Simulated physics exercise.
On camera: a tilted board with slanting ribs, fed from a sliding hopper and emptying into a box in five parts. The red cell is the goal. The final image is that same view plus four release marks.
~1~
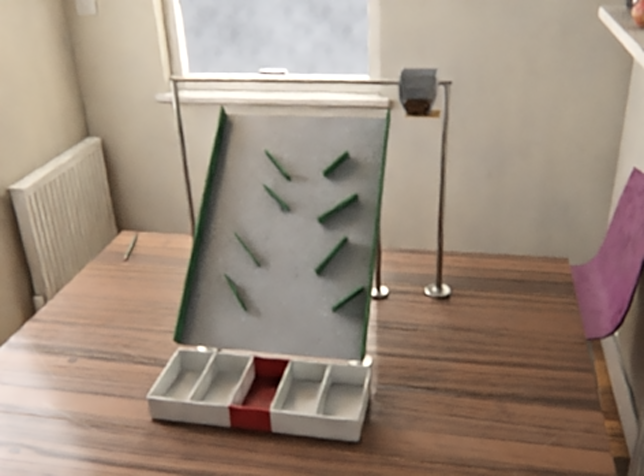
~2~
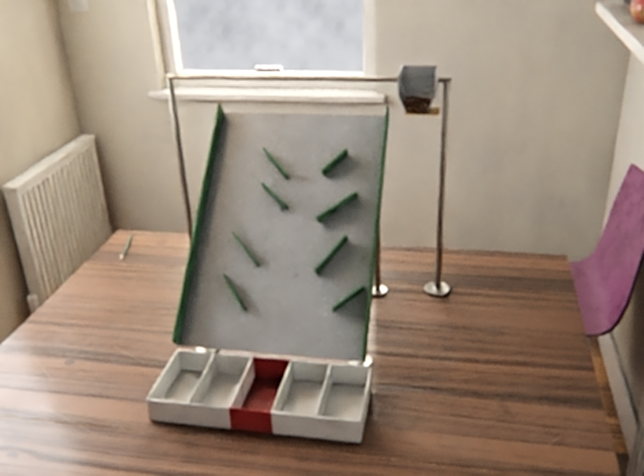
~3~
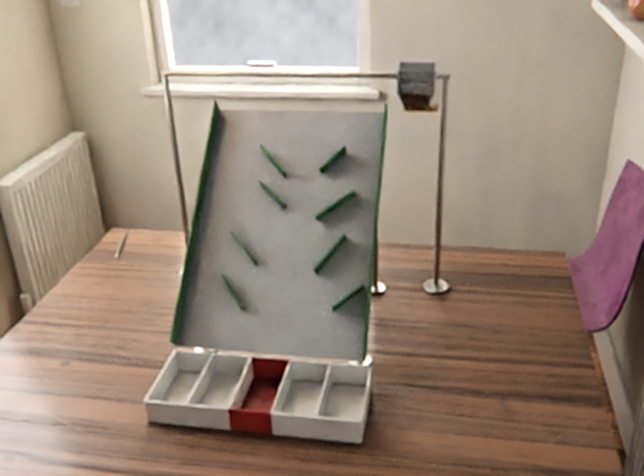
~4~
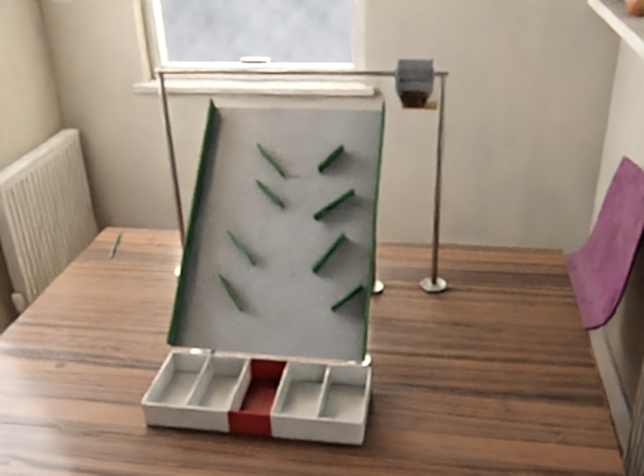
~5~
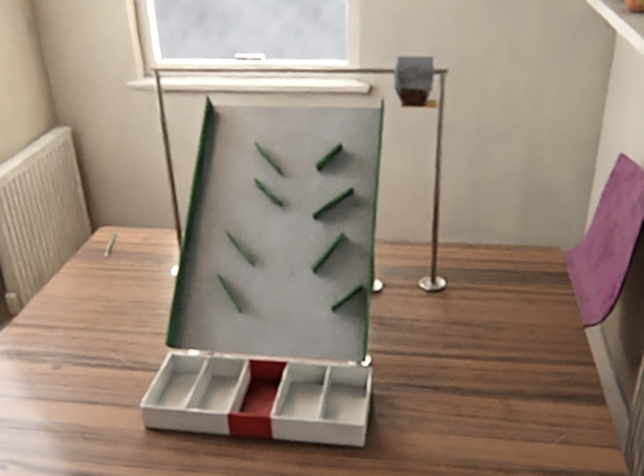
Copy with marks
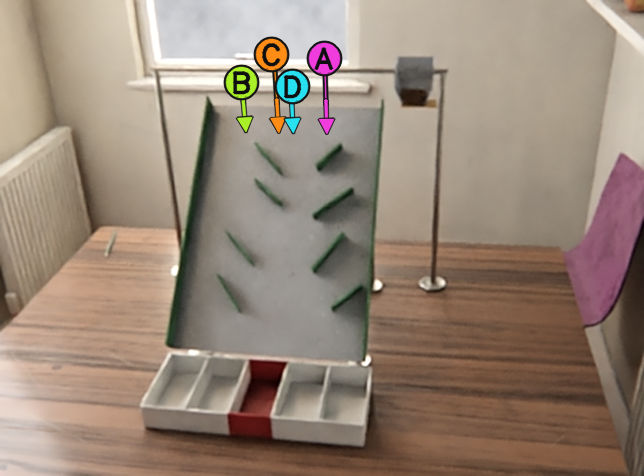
Tilted grey board with green slanting ribs standing above a five-part box with a red middle cell, the view shifting slightly.
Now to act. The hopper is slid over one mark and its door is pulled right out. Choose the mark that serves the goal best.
Best: A.
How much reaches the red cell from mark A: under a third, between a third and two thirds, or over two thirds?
It is over two thirds.
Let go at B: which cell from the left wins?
The first from the left.
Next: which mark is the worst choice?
Here it is mark B.
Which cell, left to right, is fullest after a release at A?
The third from the left.
On the marked copy, mark A meets the board at (326, 128); mark B meets the board at (245, 126); mark C meets the board at (278, 127); mark D meets the board at (293, 127).
For mark A, the larger part in the red cell, about a tenth in other cells, just a few outside the box.
For mark B, about a tenth in the red cell, the larger part in other cells, about a tenth outside the box.
For mark C, roughly half in the red cell, roughly half in other cells, just a few outside the box.
For mark D, roughly half in the red cell, roughly half in other cells.
